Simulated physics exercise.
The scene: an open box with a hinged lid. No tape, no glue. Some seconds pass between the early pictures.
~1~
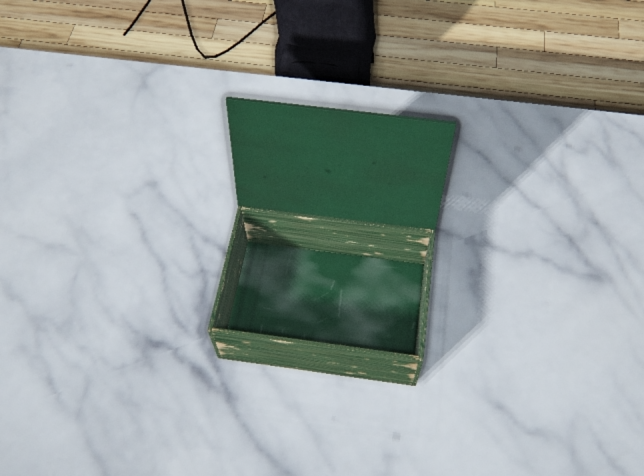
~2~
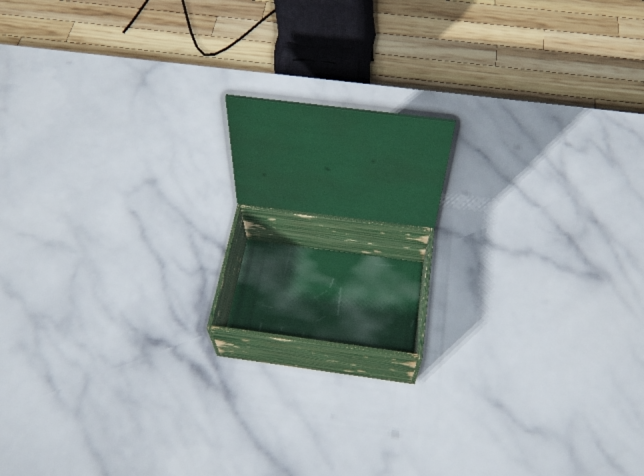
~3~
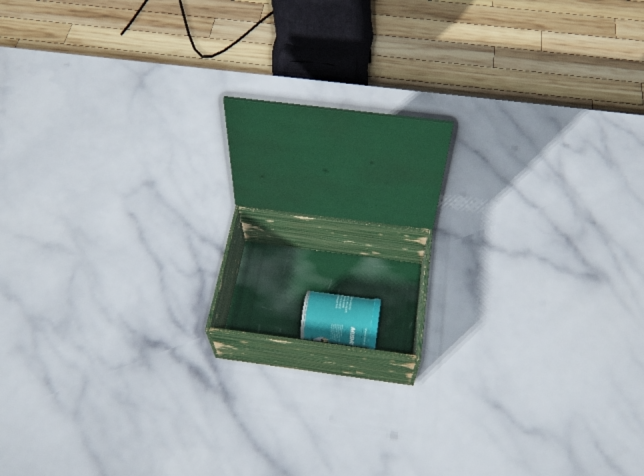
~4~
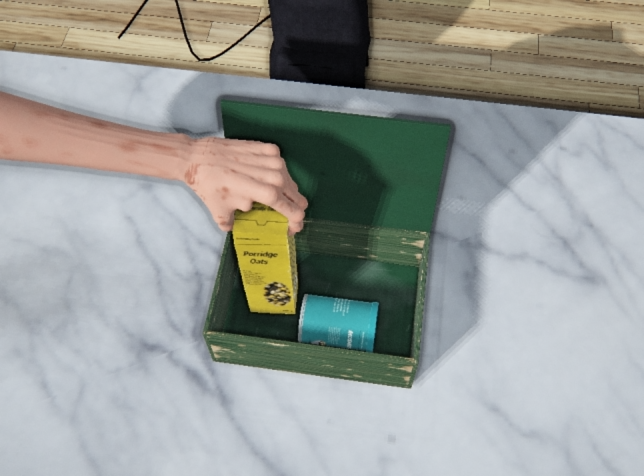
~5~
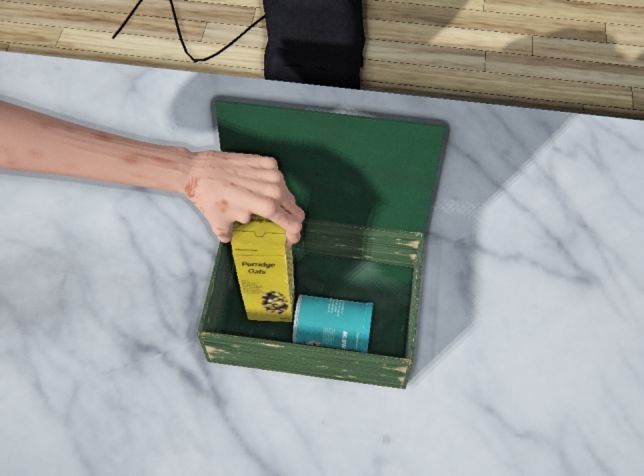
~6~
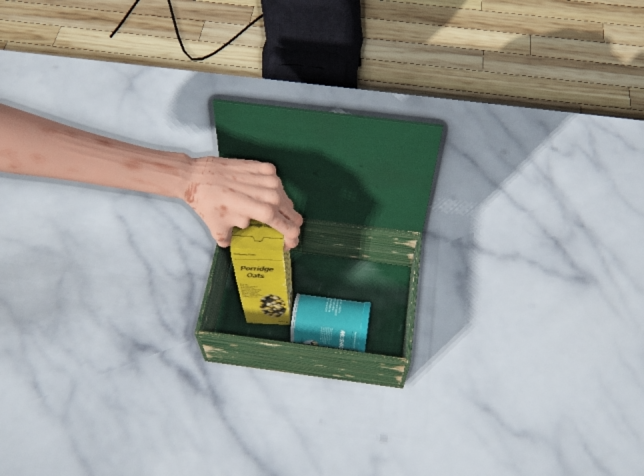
To begin with, an open green wooden box with a hinged lid sits empty on a marble surface. A turquoise tin then appears lying inside it. Next, a hand reaching from the left grips a yellow porridge oats carton and lowers it slightly into the box, left of the tin, still holding it.
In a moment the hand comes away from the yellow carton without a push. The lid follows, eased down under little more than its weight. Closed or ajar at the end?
As it turns out, it is held up.
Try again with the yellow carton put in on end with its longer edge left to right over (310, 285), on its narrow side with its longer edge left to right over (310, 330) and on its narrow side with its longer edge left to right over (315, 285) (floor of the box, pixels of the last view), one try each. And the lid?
First try: It stays ajar; second try: It closes; third try: It shuts flat.
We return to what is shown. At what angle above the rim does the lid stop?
Some 18° above the rim.
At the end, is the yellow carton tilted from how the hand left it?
It ends up tilted.
Then, 1.50 s after the last picture, lid 66° above the rim.
Then, 2.10 s after the last picture, lid 34° above the rim; yellow carton tipped 29° from how it was near (261, 314).
At rest, lid 18° above the rim; tipped over in the box, yellow carton; turquoise tin in place. Seen from the same camera at the end, yellow carton near (264, 312).
